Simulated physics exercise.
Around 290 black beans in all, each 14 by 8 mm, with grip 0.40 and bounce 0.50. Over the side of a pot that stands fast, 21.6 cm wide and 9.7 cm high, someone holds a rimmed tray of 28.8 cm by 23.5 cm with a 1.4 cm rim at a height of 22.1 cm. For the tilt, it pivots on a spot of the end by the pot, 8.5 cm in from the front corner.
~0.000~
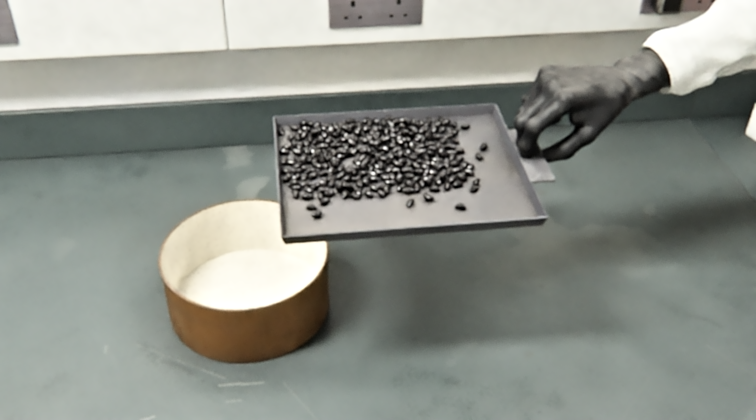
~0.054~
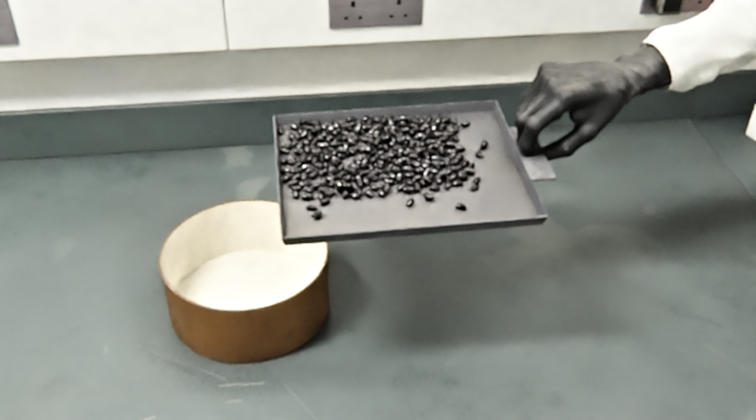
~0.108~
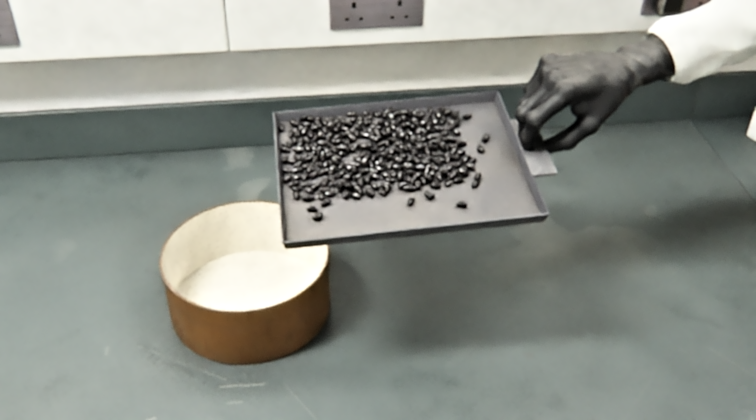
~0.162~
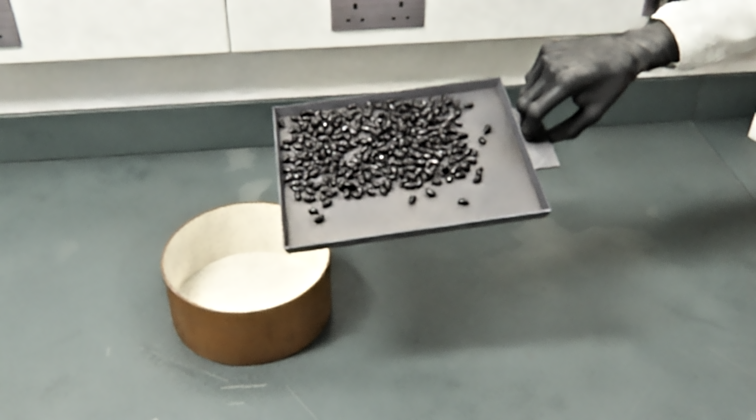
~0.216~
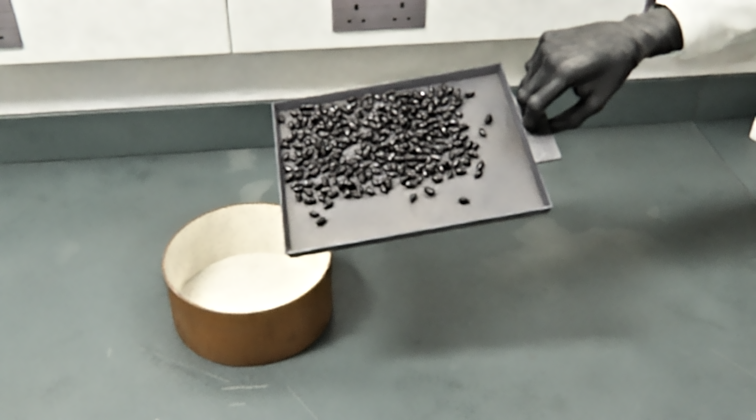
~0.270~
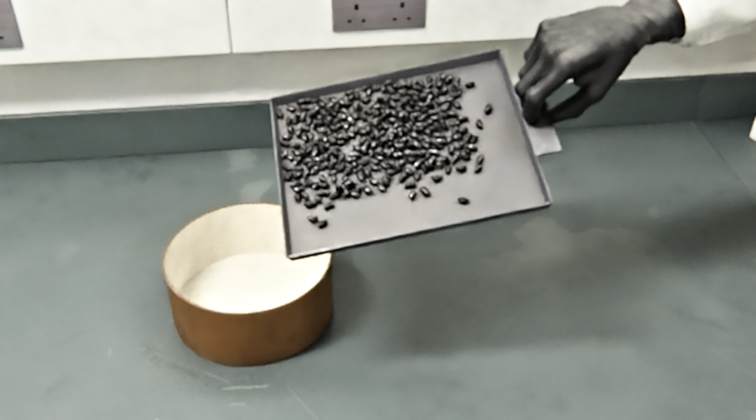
A black-gloved hand with a white sleeve reaches in from the upper right over a grey-green worktop, seen from slightly above, with a white wall and sockets behind. It grips the tab of a dark grey rimmed tray scattered with glossy black beans, its left end over a round brown pot with a pale inside. The hand raises the tray's right side slightly, tilting it toward the pot, while the beans keep their places and the camera stays still.
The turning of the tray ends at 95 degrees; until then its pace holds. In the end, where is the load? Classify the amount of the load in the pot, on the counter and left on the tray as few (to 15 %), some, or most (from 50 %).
Tray: Few. Pot: Few. Counter: Most.
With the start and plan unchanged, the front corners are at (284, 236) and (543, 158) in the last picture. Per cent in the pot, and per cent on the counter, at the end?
The pot gets 90 and the counter 10.
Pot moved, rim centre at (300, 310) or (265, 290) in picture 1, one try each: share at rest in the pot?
I'd say some 95 per cent for the first and some 80 per cent for the second.
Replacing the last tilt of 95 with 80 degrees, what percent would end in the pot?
0 percent.
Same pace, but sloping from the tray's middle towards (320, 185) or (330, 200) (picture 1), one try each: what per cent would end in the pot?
I'd put it at roughly 75 per cent for the first tilt and roughly 20 per cent for the second.
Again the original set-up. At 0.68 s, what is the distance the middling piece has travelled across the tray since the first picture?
By then it sits near 13 cm from where it began.
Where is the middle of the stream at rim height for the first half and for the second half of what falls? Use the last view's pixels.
First half close to (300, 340), second half close to (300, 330).
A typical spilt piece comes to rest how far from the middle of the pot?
Roughly 20 cm.
Then, at 0.68 s, tilt 56 degrees; the tray holds 95 %, the pot 0 %.
Then, at 0.95 s, tilt 80 degrees; the tray holds 20 %, the pot 0 %.
After 1.32 s, tilt 95 degrees; the tray holds 0 %, the pot 0 %.
In the end, at 2.4 s, tray 0 %, pot 0 %, counter 100 %.
